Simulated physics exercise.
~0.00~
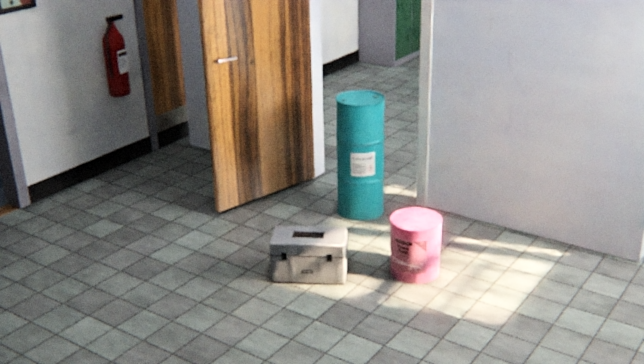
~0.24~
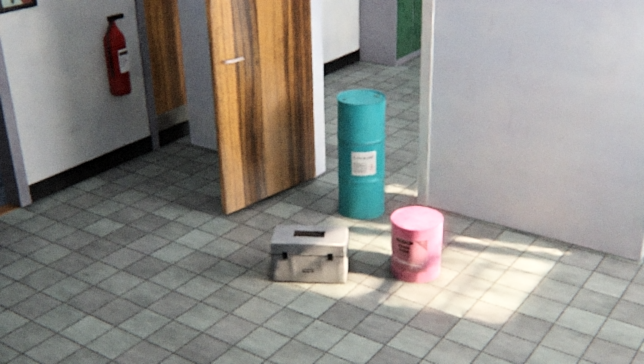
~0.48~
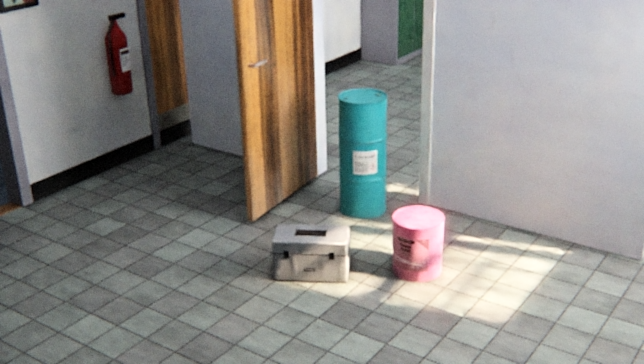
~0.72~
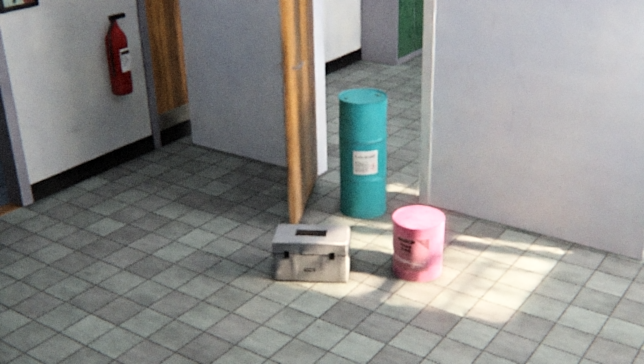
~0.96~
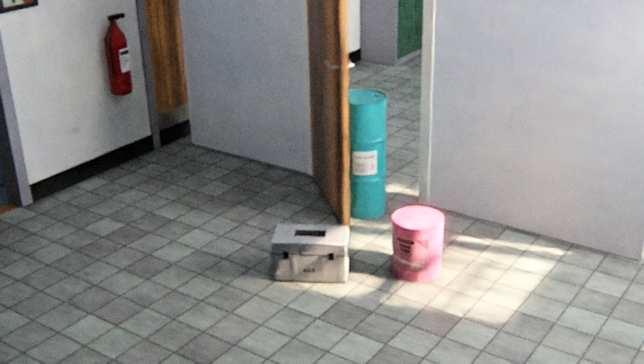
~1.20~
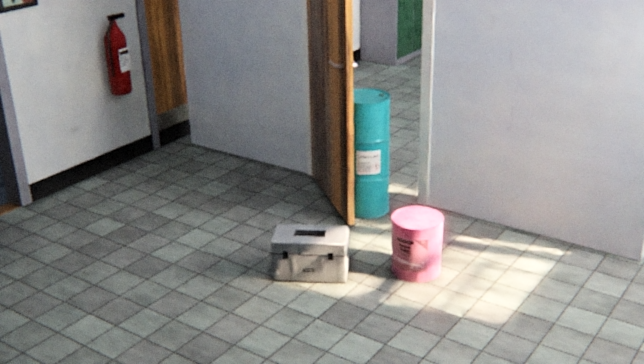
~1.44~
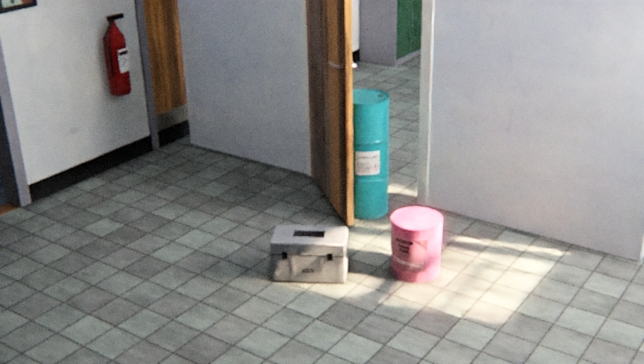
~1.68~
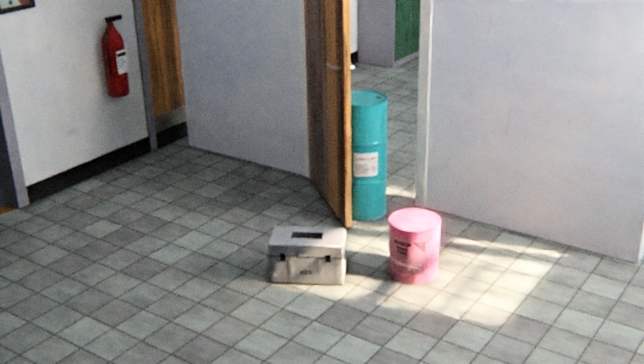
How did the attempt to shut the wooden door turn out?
The door did not close. Its way was blocked, and it came to a stop partway beside the teal drum, leaving the doorway still open.
